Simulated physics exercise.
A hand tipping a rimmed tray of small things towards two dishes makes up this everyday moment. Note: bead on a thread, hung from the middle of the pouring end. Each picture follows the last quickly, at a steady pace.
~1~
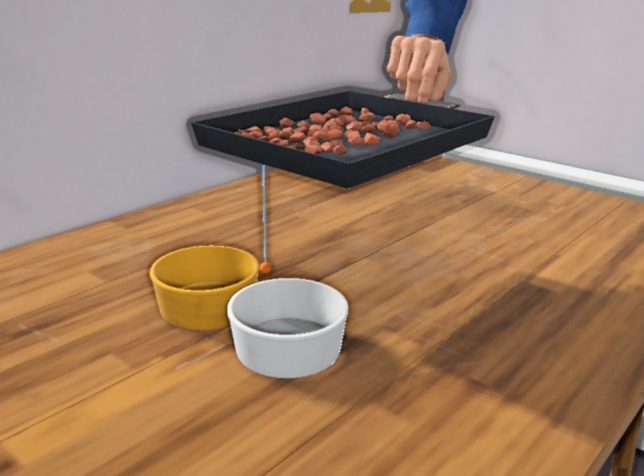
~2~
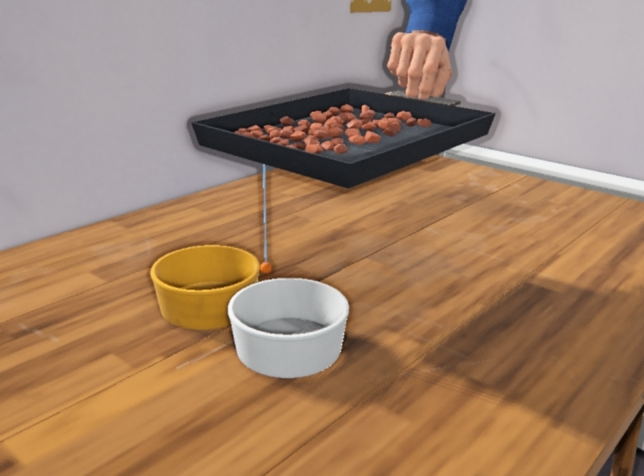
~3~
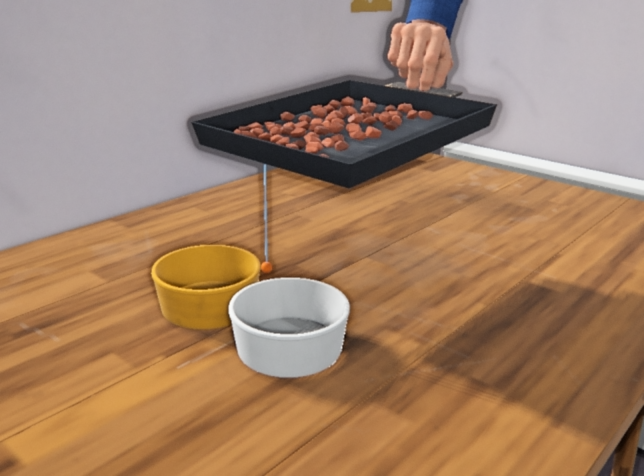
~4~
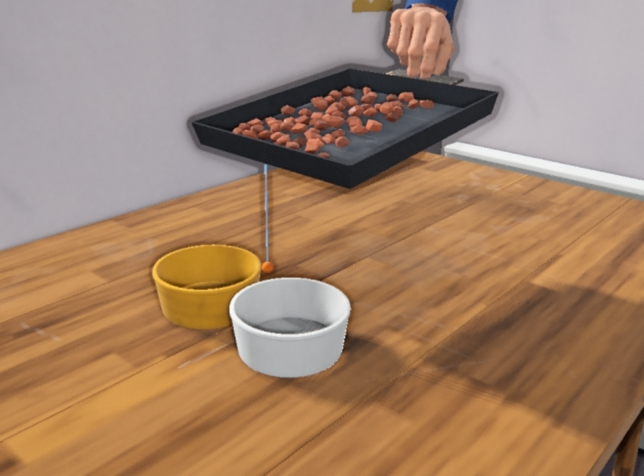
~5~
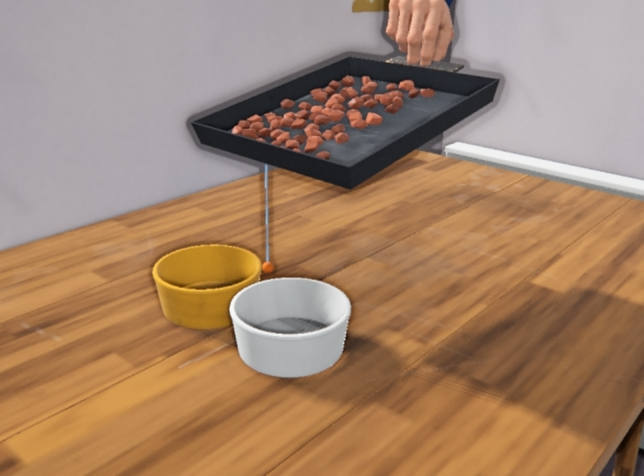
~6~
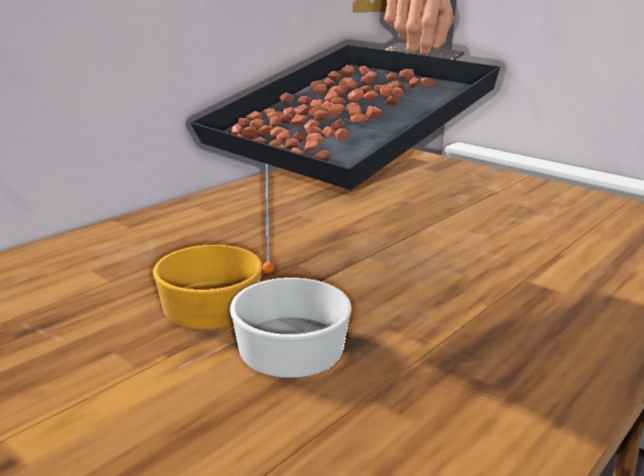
A hand slowly raising the far end of a black tray of reddish chunks above yellow and white dishes on a wooden table.
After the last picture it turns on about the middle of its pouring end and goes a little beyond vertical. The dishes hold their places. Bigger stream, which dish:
Right.
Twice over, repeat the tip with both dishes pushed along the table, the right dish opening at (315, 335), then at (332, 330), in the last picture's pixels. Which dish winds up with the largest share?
Well, the first try goes to the leftward dish and the second to the leftward dish.
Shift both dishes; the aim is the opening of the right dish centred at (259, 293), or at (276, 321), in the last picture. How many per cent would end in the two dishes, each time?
Some 50 and then some 90 per cent.
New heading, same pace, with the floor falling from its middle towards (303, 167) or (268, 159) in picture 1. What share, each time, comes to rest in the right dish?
I'd put it at some 60 % and then some 10 %.
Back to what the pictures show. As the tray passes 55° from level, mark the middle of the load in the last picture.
I'd mark the middle close to (264, 133).
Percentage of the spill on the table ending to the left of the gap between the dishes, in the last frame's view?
Around 90 percent of the pieces.
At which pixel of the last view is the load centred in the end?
(239, 340).
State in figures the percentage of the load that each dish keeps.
20 percent ends in the left dish, 40 percent in the right.
Soon, tray tipped steeply; all on the tray.
A while on, tray tipped right over; most on the tray; a stray few in the right dish; a stray few in the left dish; a small part outside both; a small part in the air.
Towards the end, tray tipped past a quarter turn; about a third in the right dish; a small part in the left dish; about half outside both.
Finally, tray tipped past a quarter turn; about a third in the right dish; a small part in the left dish; about half outside both.
